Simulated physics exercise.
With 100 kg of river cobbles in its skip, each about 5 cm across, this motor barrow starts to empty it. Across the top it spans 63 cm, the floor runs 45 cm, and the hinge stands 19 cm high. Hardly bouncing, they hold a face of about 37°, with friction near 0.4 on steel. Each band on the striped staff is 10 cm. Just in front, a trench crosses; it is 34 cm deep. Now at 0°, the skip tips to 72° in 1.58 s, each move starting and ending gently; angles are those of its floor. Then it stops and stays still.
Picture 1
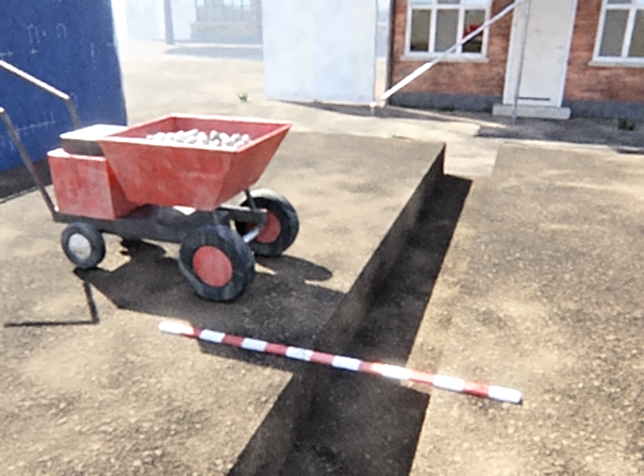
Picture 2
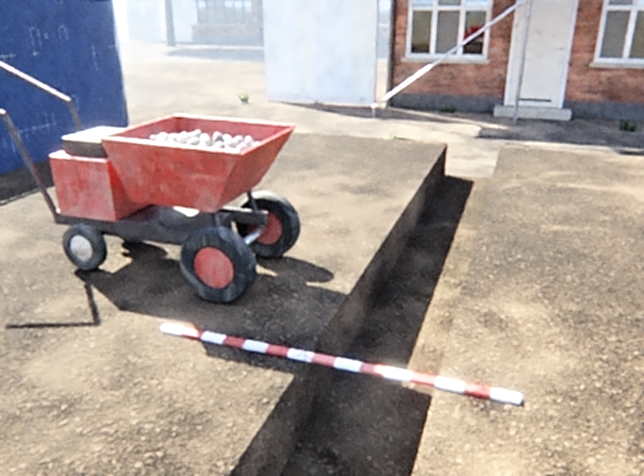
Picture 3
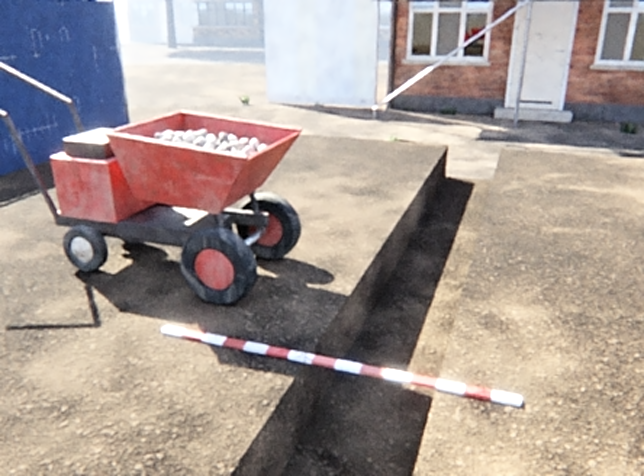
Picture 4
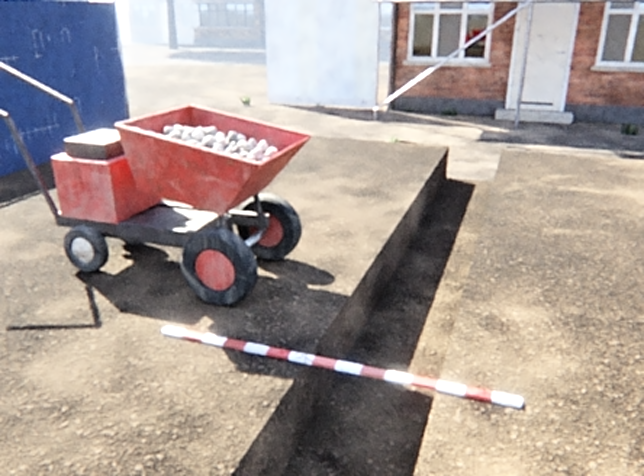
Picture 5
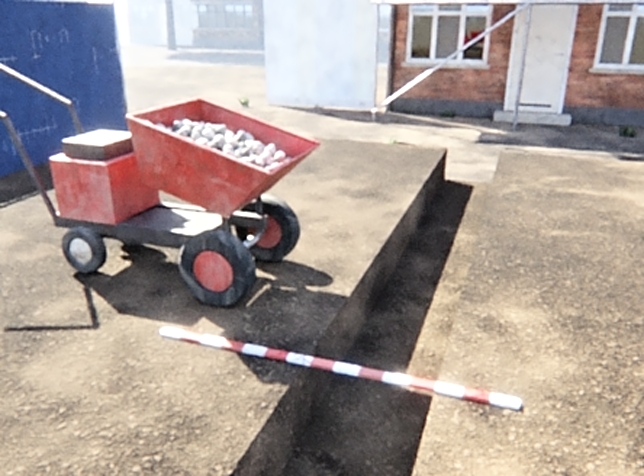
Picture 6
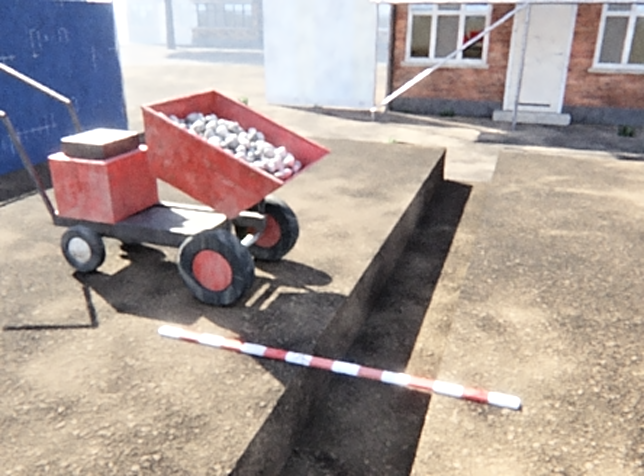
The clip opens on a red motor barrow loaded with pale cobbles, its skip level, standing left of a trench with a red-and-white striped staff lying across it. The skip slowly begins tilting toward the right, then steepens as its back end rises and its front lip lowers, the stones still inside.
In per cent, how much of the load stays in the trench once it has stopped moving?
I would say about 100 per cent.
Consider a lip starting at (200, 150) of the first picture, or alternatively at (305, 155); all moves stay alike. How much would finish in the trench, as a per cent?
About 80 per cent first, then about 80 per cent.
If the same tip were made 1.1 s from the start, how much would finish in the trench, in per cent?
Then some 100 per cent would.
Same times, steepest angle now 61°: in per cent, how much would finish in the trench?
With that change, near 40 per cent.
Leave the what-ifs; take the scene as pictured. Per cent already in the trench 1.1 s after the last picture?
By that moment, roughly 35 per cent of the load.
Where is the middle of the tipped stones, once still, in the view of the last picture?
The stones end up centred near (394, 354).
Then, 0.6 s after the last picture the floor is at 61°, 100 % in the skip; the foremost stones are at (347, 234).
Then, 1.1 s after the last picture the floor is at 72°, 64 % in the skip, 36 % in the trench; the foremost stones are at (441, 370).
Then, 1.4 s after the last picture the floor is at 72°, 40 % in the skip, 60 % in the trench; the foremost stones are at (440, 375).
Then, 3.4 s after the last picture the floor is at 72°, 0 % in the skip, 100 % in the trench; the foremost stones are at (444, 368).
